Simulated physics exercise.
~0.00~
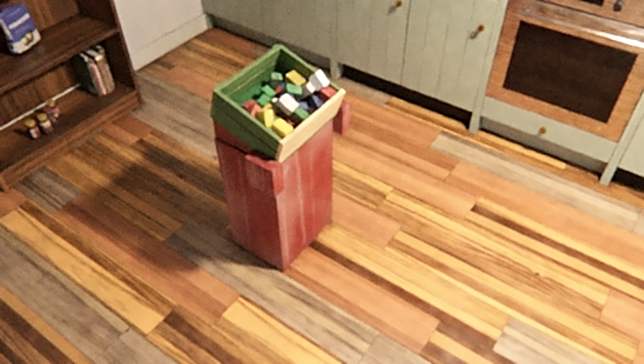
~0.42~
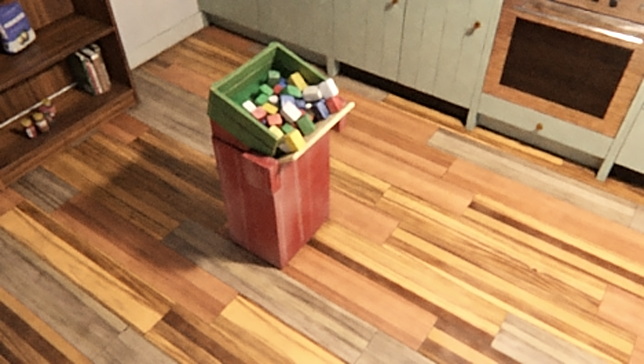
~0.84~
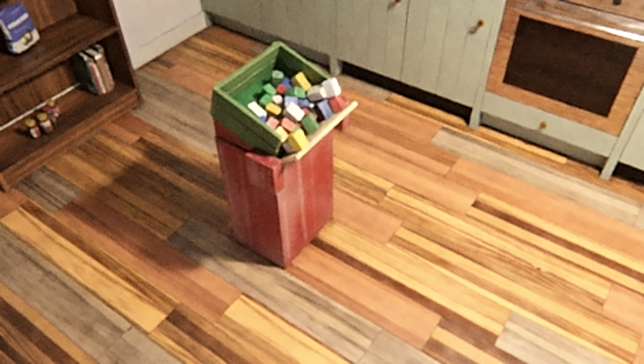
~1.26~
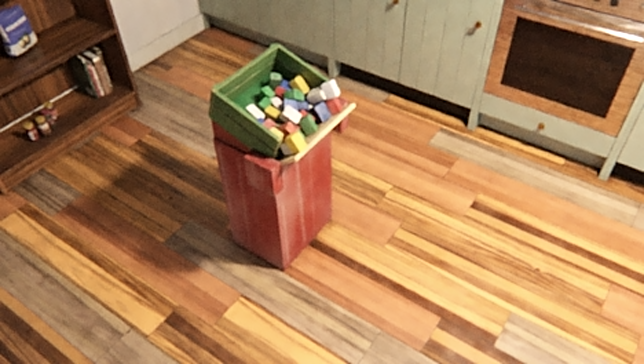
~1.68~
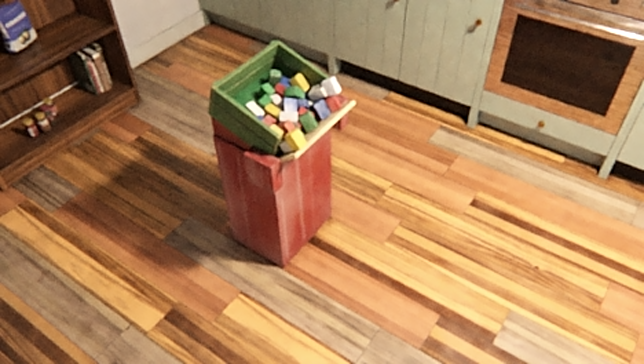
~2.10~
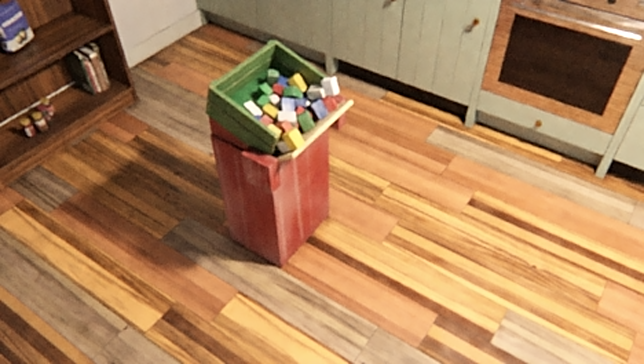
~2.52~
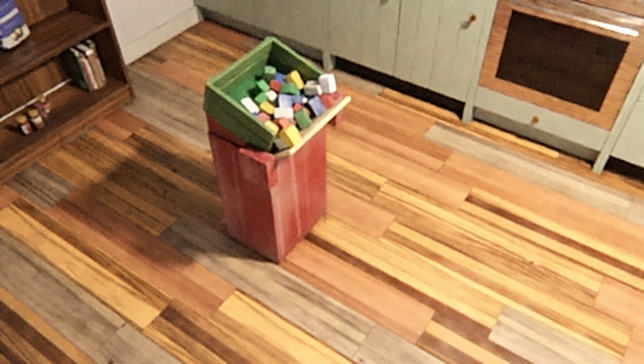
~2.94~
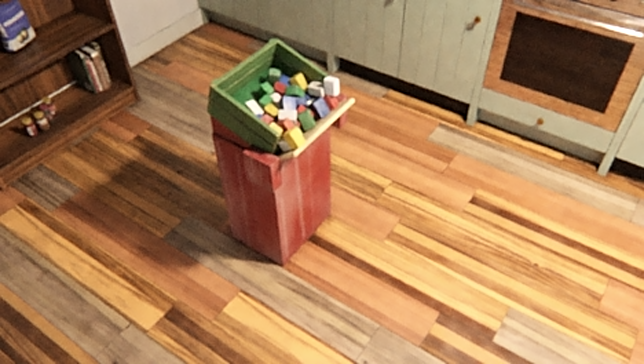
The clip shows a tilted green bin of colourful toy bricks on a red stand on a wooden floor, its flap leaning open at the low right end. The bricks shift slightly inside as the view sways, and none has fallen to the floor by the end.
